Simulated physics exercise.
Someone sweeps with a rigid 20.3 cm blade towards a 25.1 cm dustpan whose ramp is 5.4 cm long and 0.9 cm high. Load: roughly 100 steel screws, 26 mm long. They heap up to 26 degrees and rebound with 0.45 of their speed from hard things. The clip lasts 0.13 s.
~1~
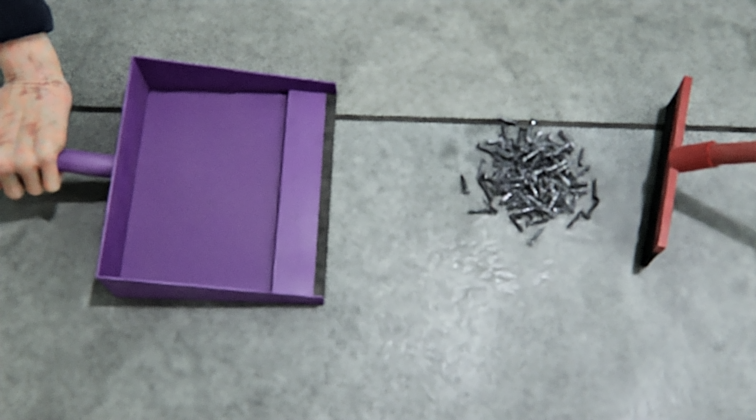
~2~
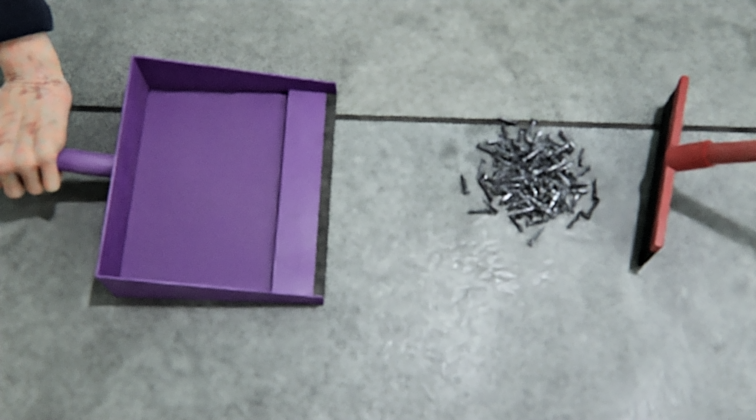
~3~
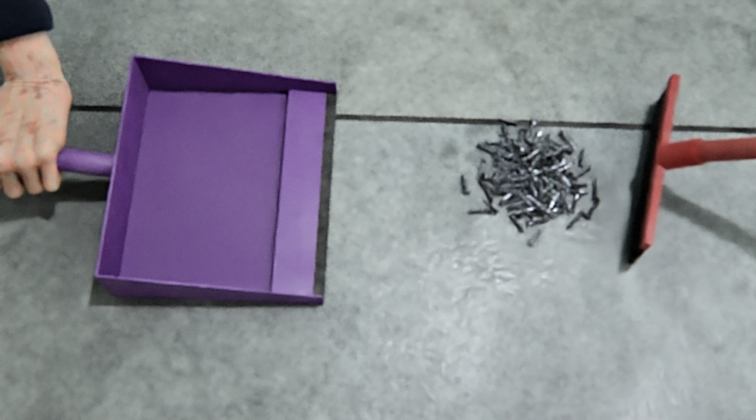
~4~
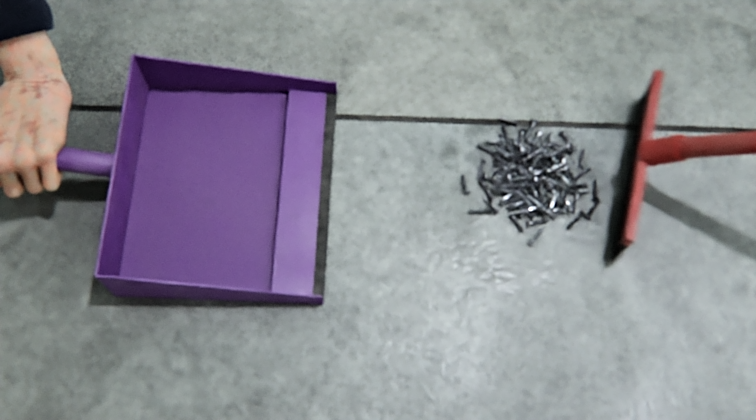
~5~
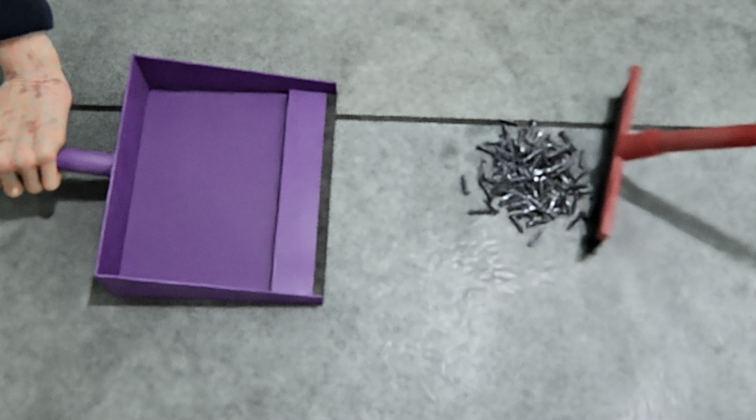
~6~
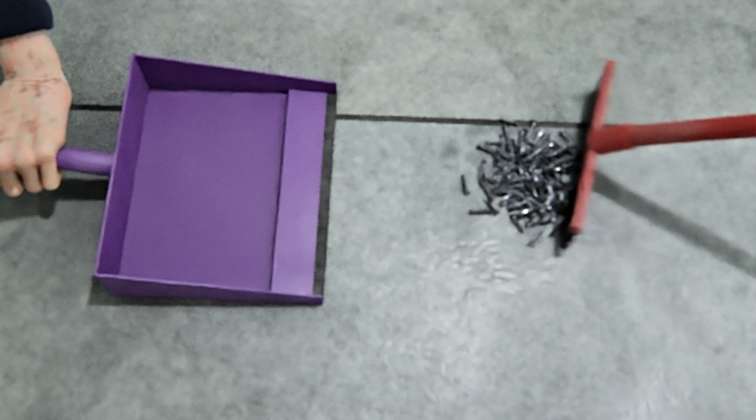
A red blade slides left to a pile of dark screws and nudges its right edge.
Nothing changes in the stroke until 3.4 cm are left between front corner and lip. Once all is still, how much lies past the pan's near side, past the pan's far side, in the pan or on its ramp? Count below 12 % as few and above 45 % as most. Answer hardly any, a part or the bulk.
Past the pan's near side: Hardly any; past the pan's far side: A part; in the pan or on its ramp: The bulk.
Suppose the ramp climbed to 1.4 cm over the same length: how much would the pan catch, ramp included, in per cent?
In that case some 45 per cent.
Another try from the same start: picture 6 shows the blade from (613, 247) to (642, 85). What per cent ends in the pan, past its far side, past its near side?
Pan 10, far 5, near 0.
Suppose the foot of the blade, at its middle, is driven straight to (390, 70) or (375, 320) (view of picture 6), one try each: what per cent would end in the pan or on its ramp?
Some 35 and 10 per cent.
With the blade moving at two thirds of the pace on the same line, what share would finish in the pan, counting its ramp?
In that case some 20 per cent.
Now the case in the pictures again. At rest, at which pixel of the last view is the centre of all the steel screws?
Near (308, 115).
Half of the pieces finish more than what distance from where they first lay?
Some 28 cm.
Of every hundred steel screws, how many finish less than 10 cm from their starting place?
Some 0 per cent.
Then, 0.11 s after the last picture, middle of the blade 15 cm from the lip; 0 % over the lip, far side 0 %, near side 0 %.
Then, 0.18 s after the last picture, middle of the blade 8 cm from the lip; 0 % over the lip, far side 15 %, near side 0 %.
Then, 0.40 s after the last picture, middle of the blade 6 cm from the lip; 55 % over the lip, far side 25 %, near side 0 %.
In the end, near side 0 %, far side 25 %, pan 50 %, in front of the lip or behind the blade 20 %.
